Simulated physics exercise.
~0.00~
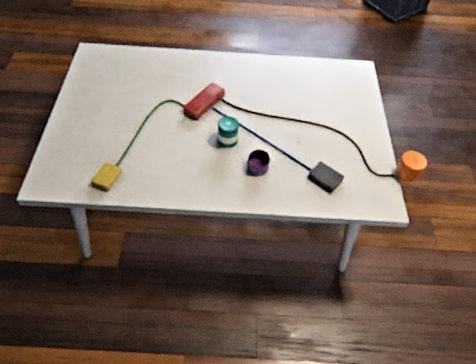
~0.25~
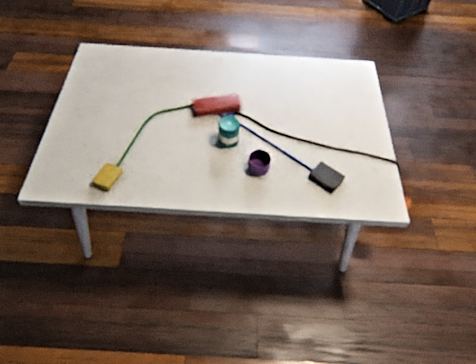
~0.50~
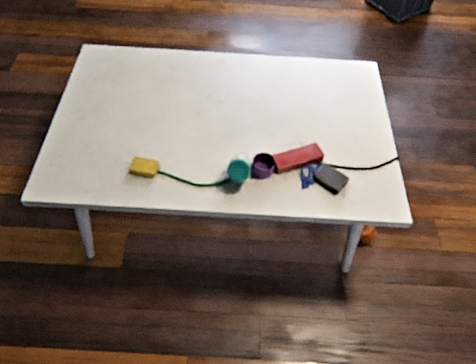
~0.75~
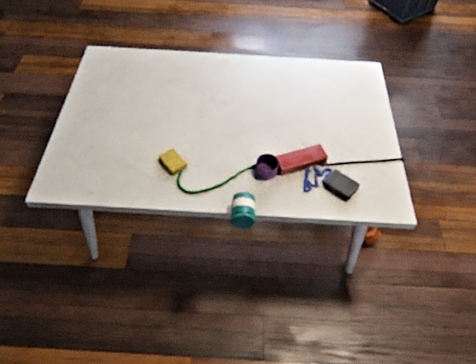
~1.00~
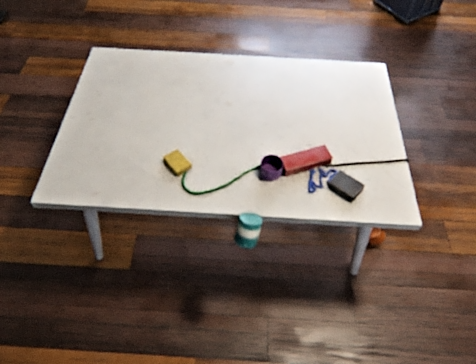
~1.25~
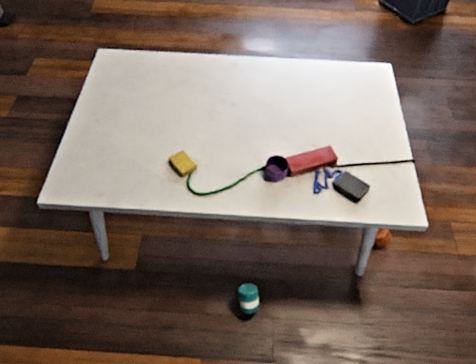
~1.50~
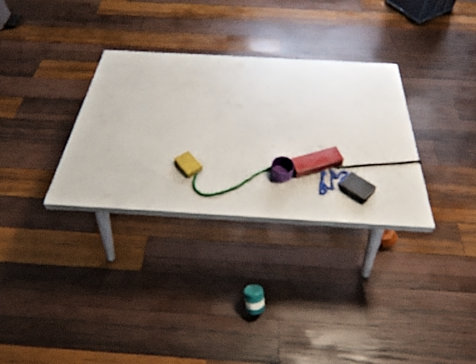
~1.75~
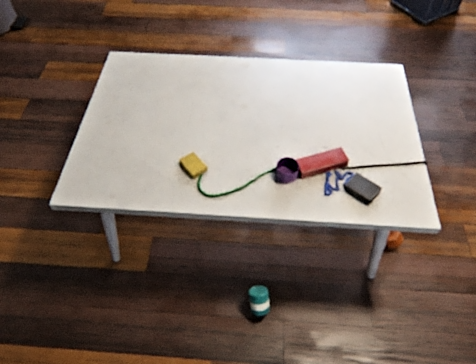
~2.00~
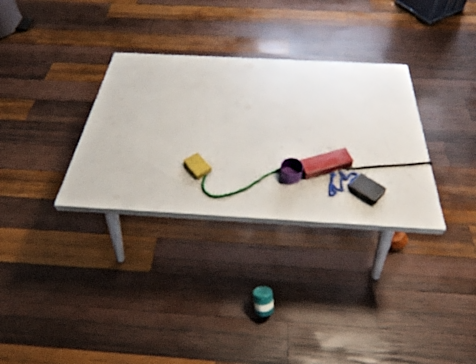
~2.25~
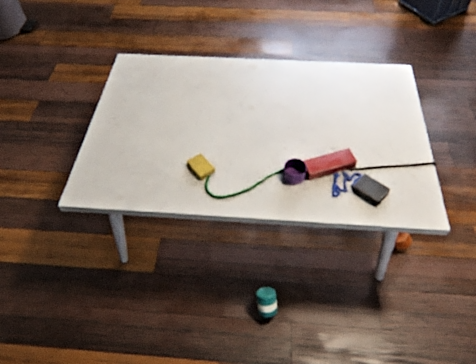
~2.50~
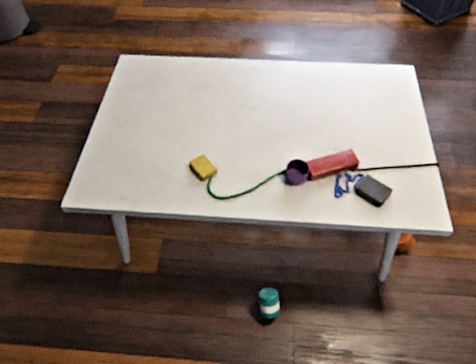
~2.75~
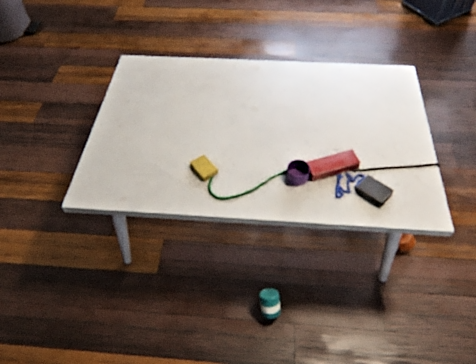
Orange object dropping off a white table, its cord dragging a red block that knocks a teal tin to the floor.
